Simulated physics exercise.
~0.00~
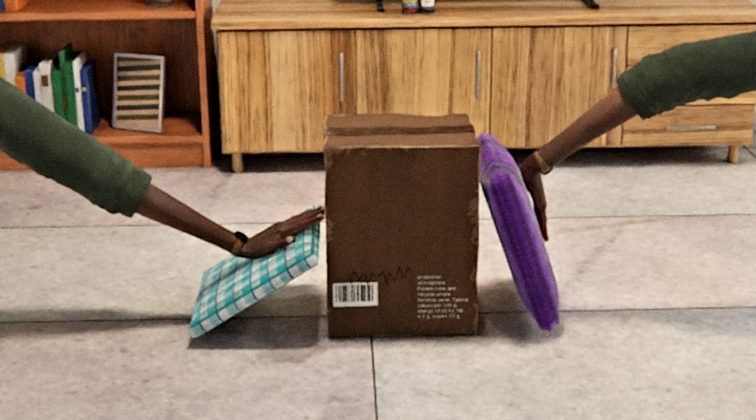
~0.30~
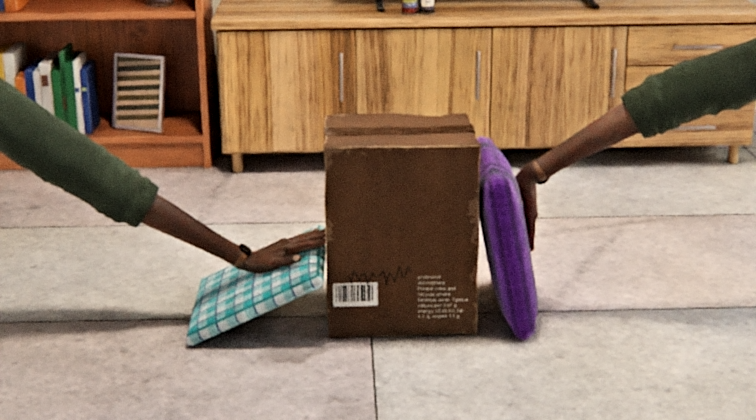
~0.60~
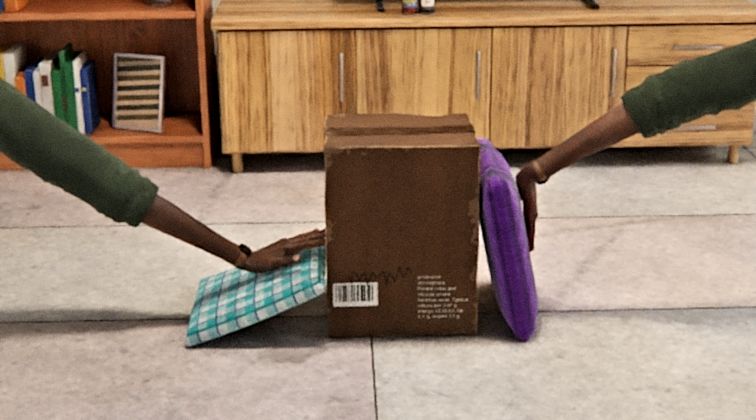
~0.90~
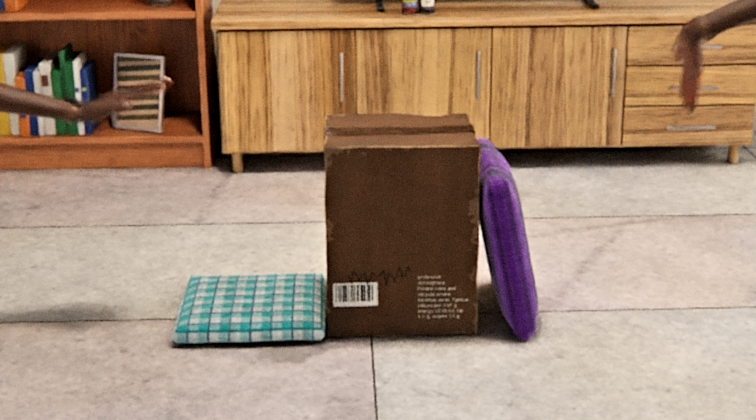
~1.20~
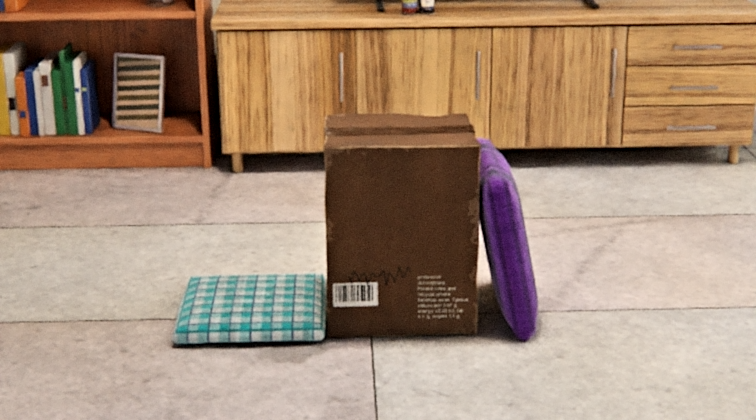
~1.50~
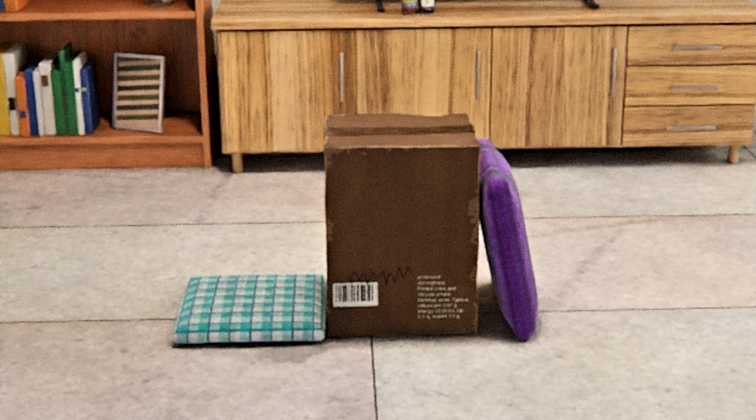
A turquoise checked pad slides flat as two hands let go; the purple cushion stays leaning.
